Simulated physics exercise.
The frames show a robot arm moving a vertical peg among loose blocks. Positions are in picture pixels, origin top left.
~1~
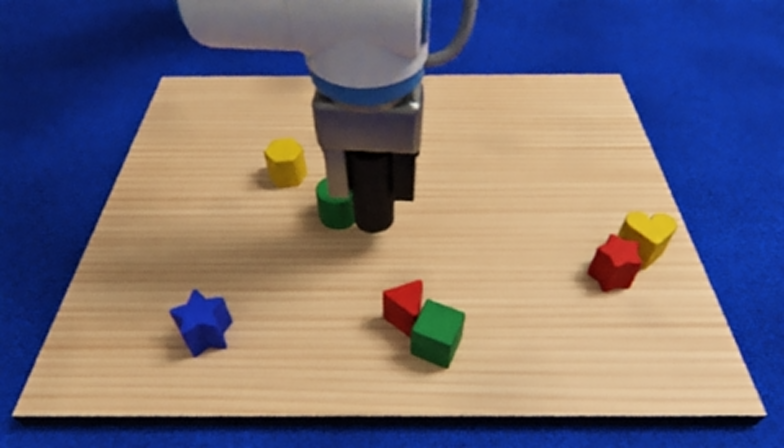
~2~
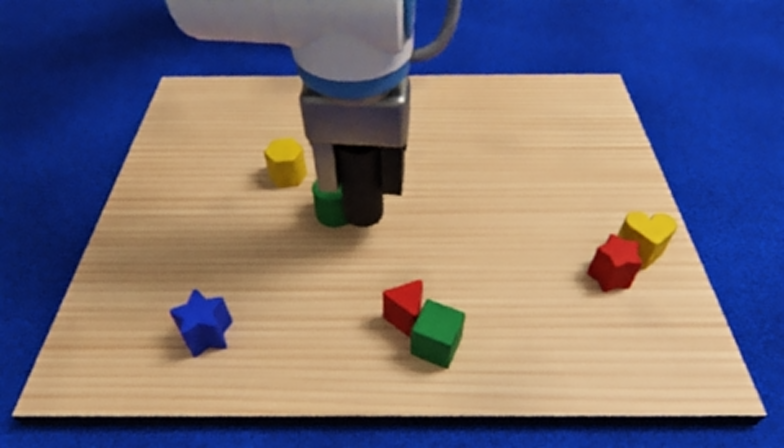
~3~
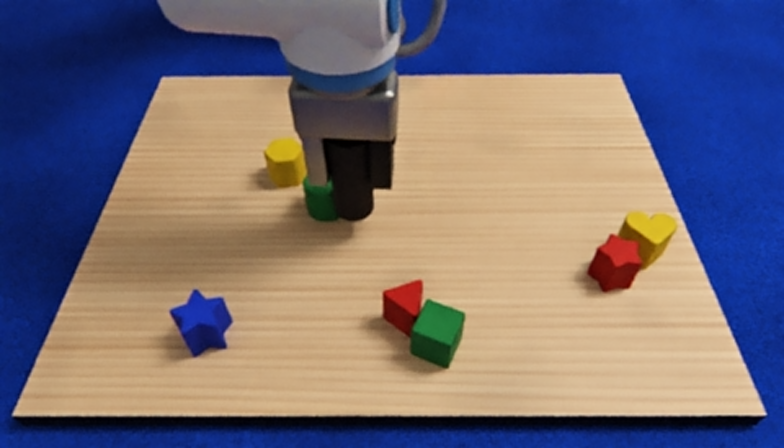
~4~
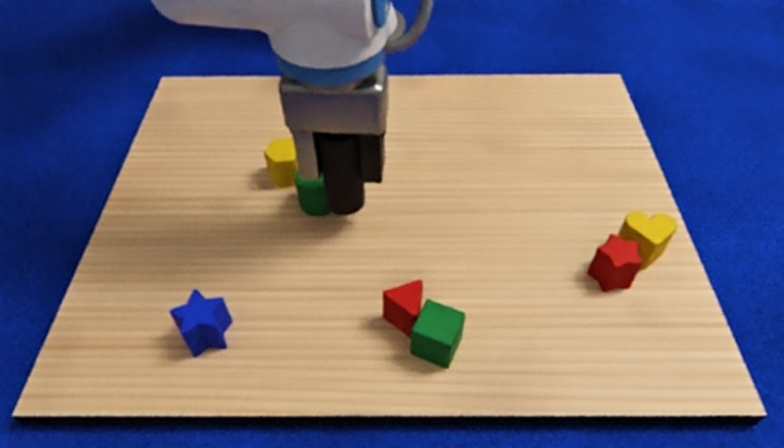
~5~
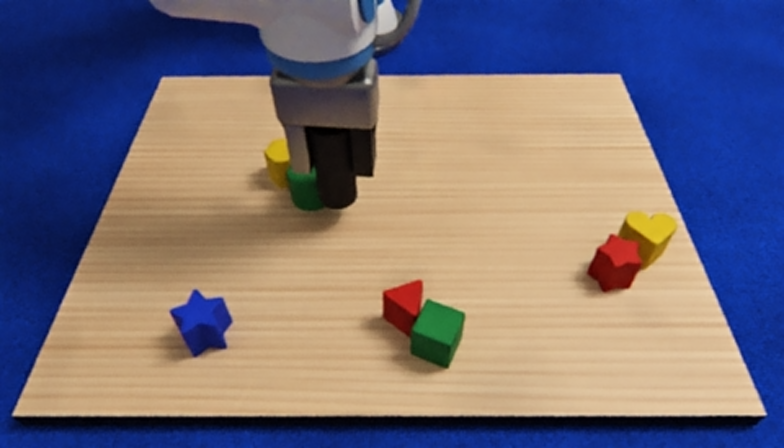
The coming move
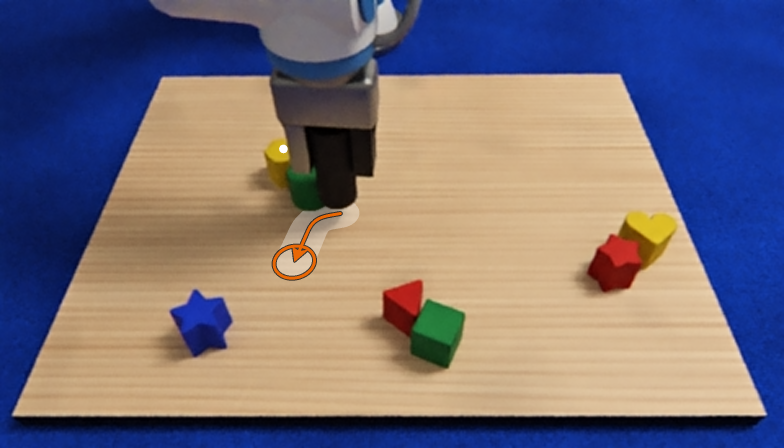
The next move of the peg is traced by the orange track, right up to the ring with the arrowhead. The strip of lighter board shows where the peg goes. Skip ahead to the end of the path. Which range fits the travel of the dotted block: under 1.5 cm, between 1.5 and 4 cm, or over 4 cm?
Travel: Within 1.5 cm.
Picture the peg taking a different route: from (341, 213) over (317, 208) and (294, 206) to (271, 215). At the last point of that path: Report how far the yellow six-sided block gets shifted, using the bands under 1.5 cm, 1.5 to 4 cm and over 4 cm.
It moves a fair bit, 1.5 to 4 cm.
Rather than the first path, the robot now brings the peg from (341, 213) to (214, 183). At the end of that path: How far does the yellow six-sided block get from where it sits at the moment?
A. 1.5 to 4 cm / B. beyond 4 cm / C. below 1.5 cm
Correct choice: B.
Path on the board, from (341, 213) via (315, 221) and (304, 240), ending at (294, 262); the dot is on the yellow six-sided block.
The first path, step by step. Halfway along, peg (305, 213); yellow six-sided block (280, 146); green cylinder (293, 170).
At the end, peg (290, 245); yellow six-sided block (280, 146); green cylinder (293, 170).
